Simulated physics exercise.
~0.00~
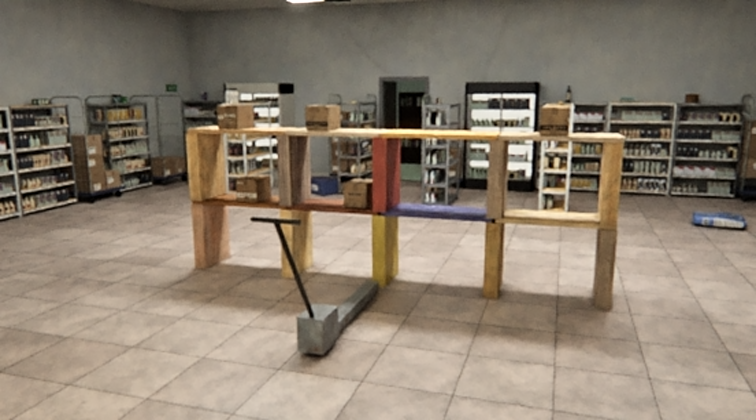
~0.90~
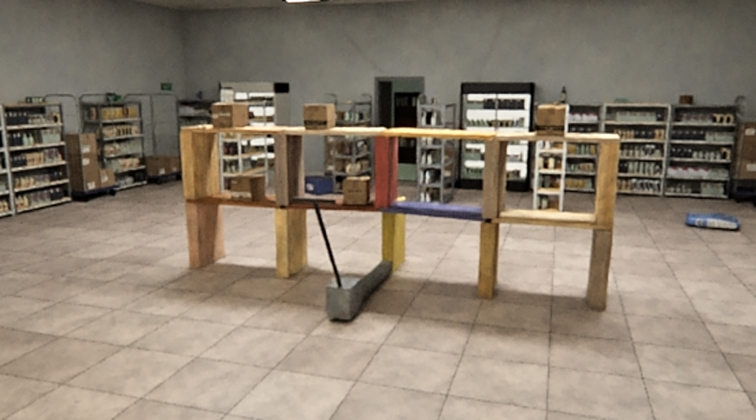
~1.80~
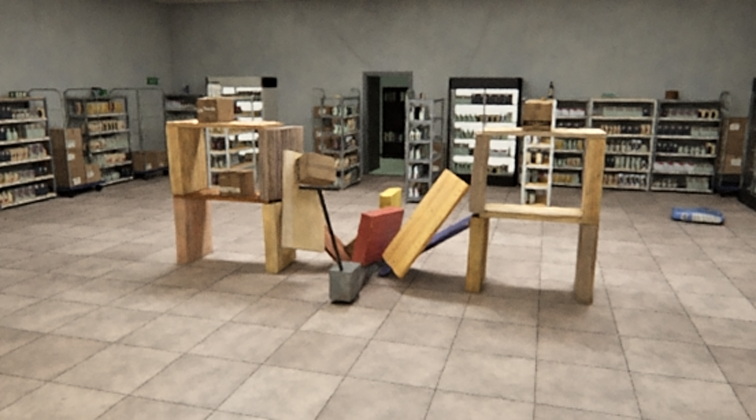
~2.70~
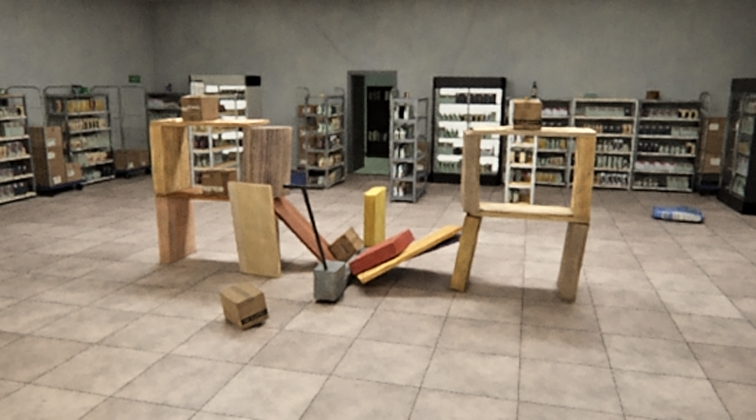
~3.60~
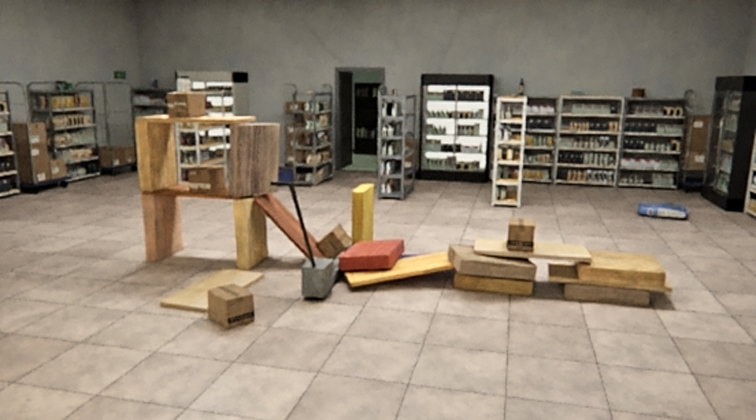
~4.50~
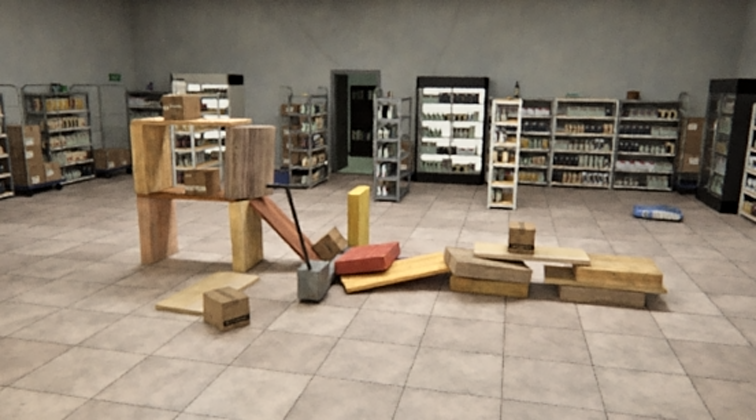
A jack pushes into the wooden rack, and its middle and right side collapse.
